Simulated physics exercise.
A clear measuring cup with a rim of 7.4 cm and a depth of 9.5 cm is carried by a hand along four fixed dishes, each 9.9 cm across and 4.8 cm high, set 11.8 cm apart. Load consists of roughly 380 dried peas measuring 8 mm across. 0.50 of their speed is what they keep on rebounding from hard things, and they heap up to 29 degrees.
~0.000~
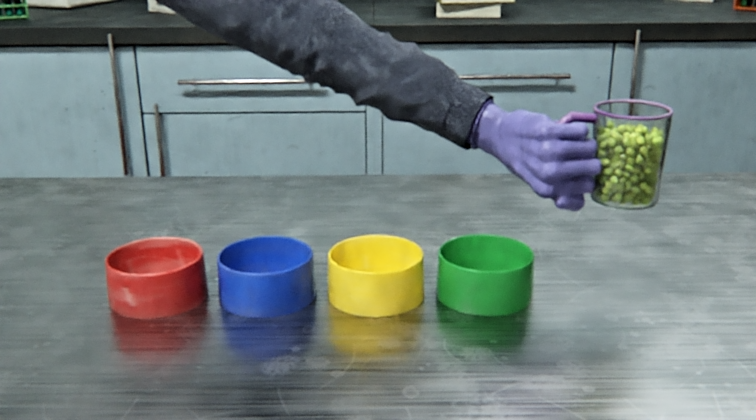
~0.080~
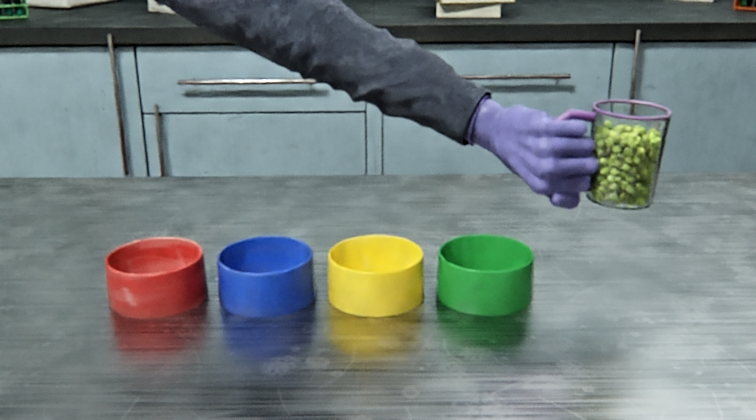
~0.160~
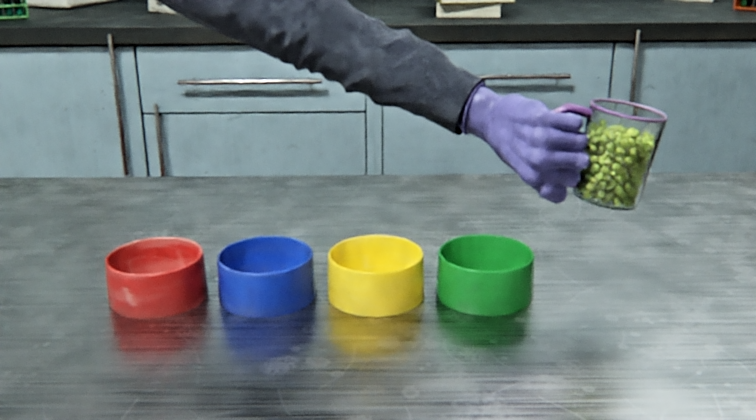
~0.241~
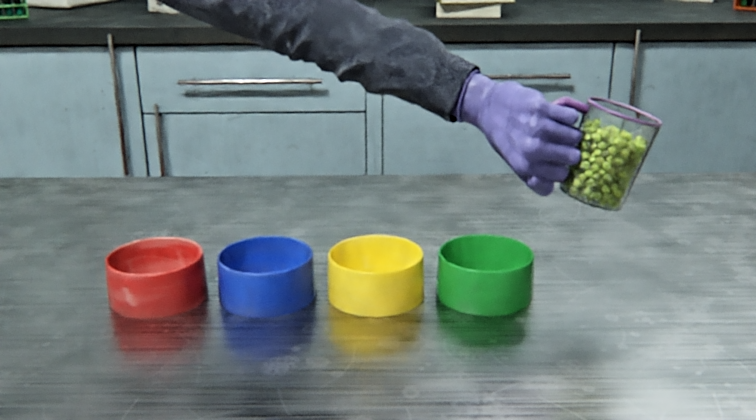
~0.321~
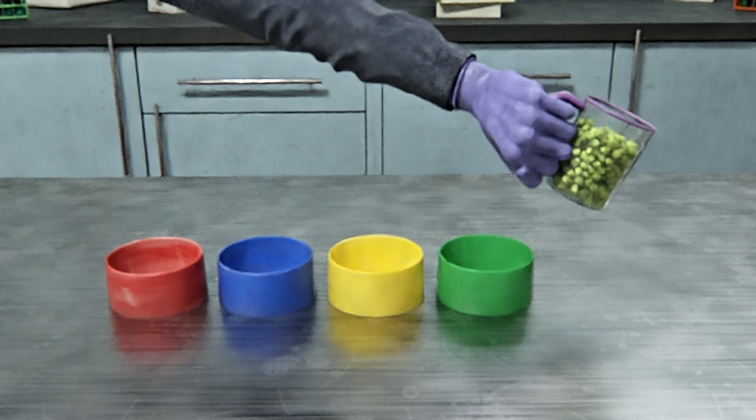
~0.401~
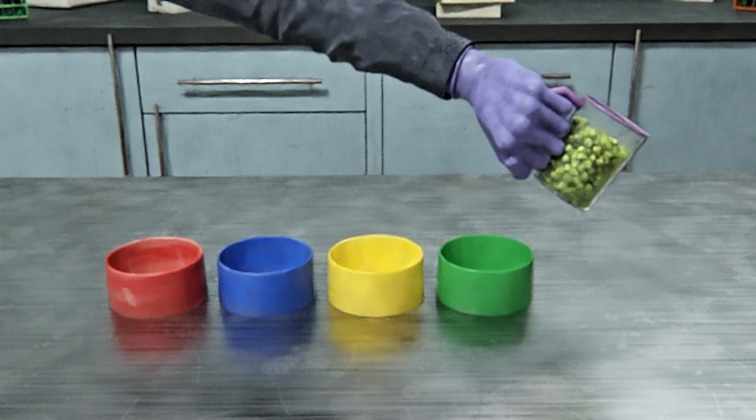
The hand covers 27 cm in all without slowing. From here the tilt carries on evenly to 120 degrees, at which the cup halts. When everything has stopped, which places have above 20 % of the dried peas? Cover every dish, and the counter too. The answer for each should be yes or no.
Red - no, blue - no, green - yes, yellow - no, counter - yes.
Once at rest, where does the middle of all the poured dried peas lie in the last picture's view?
When it all comes to rest, the middle is near (509, 286).
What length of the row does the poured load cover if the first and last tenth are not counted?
I'd estimate close to 17 cm.
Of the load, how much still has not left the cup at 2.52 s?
Around 0 in a hundred.
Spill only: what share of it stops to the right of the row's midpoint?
Roughly 100 %.
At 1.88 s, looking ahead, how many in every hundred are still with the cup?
It comes to about 0 percent.
Then, at 1.29 s, tilt 113 degrees; cup holds 75 %.
Then, at 1.88 s, tilt 120 degrees; cup holds 0 %, green 60 %.
Then, at 2.52 s, tilt 120 degrees; cup holds 0 %, green 60 %.
In the end, at 2.8 s, red 0 %, blue 0 %, green 60 %, yellow 0 %, counter 40 %.
